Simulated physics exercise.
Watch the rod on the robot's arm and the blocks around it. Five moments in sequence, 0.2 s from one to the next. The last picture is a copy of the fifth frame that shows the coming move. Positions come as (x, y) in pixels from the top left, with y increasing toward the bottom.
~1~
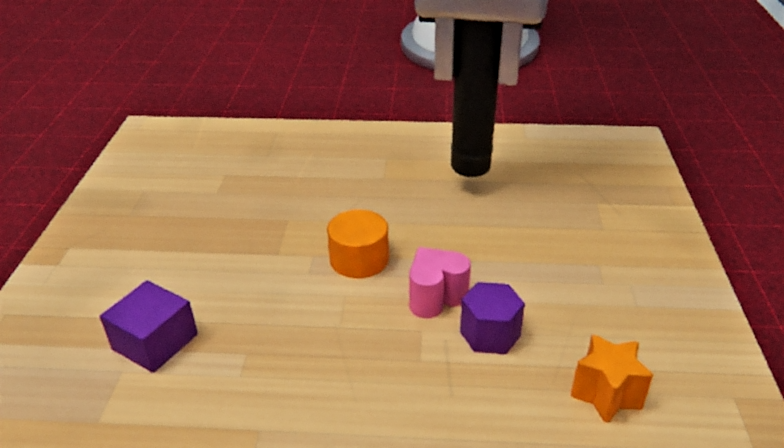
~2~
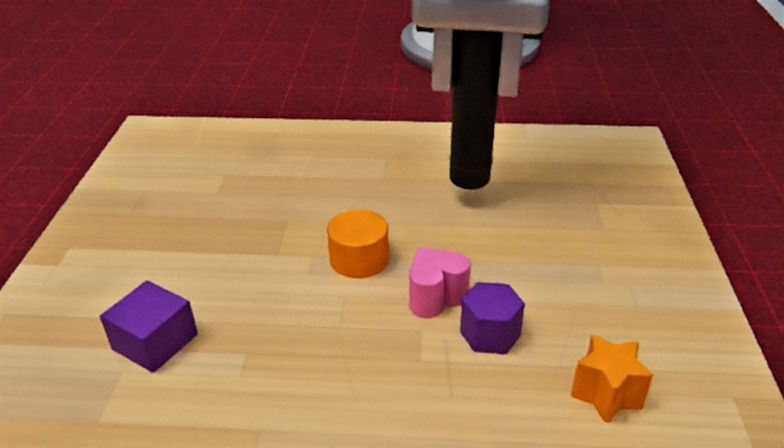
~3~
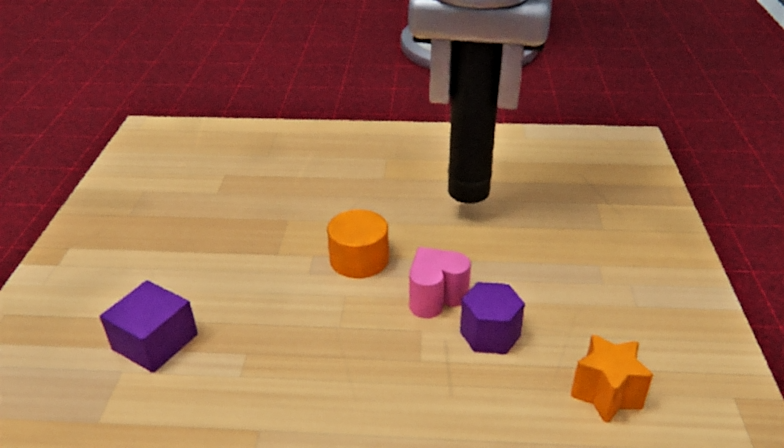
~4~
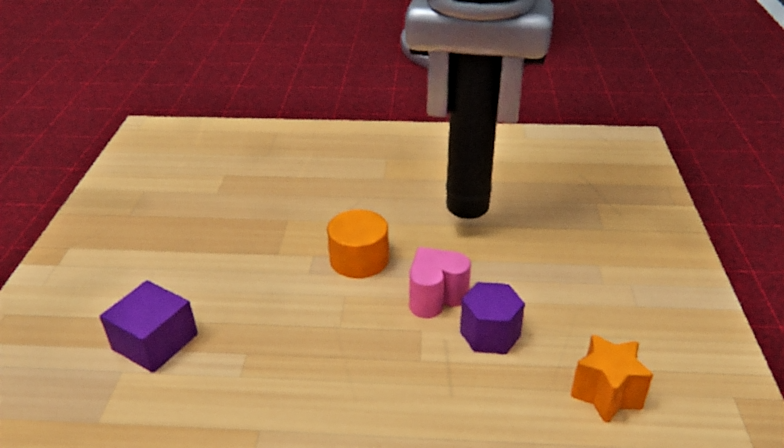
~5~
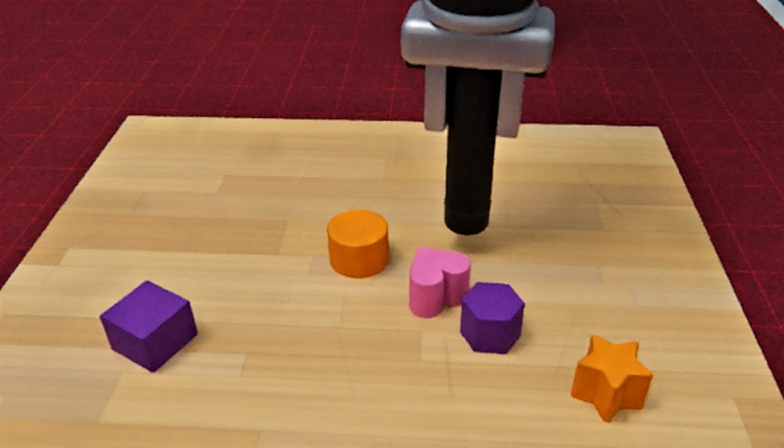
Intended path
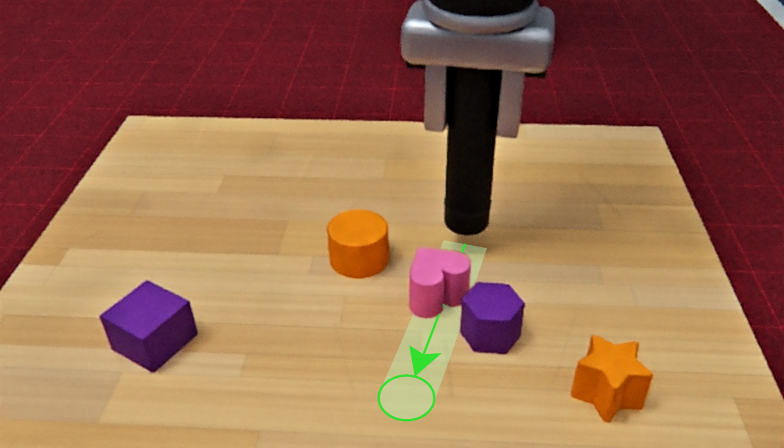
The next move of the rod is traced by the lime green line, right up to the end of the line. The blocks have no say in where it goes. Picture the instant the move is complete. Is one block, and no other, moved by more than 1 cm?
Yes - that is the case.
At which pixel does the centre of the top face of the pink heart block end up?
Its top centre is at about (351, 352).
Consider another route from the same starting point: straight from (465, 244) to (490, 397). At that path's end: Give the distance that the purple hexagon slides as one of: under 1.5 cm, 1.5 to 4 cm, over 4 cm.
By the end of the path, it will have gone past 4 cm.
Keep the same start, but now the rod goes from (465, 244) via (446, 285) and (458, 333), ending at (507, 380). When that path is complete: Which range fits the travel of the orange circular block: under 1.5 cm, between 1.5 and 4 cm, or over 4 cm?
The block shifts less than 1.5 cm.
The drawn path runs straight from (465, 244) to (406, 397).
On the path given first. One third of the way, rod (450, 267); pink heart block (423, 282), turned 15° clockwise.
Two thirds of the way, rod (430, 317); pink heart block (385, 327), turned 60° clockwise.
At the end, rod (406, 375); pink heart block (351, 352), turned 95° clockwise; purple hexagon not moved.
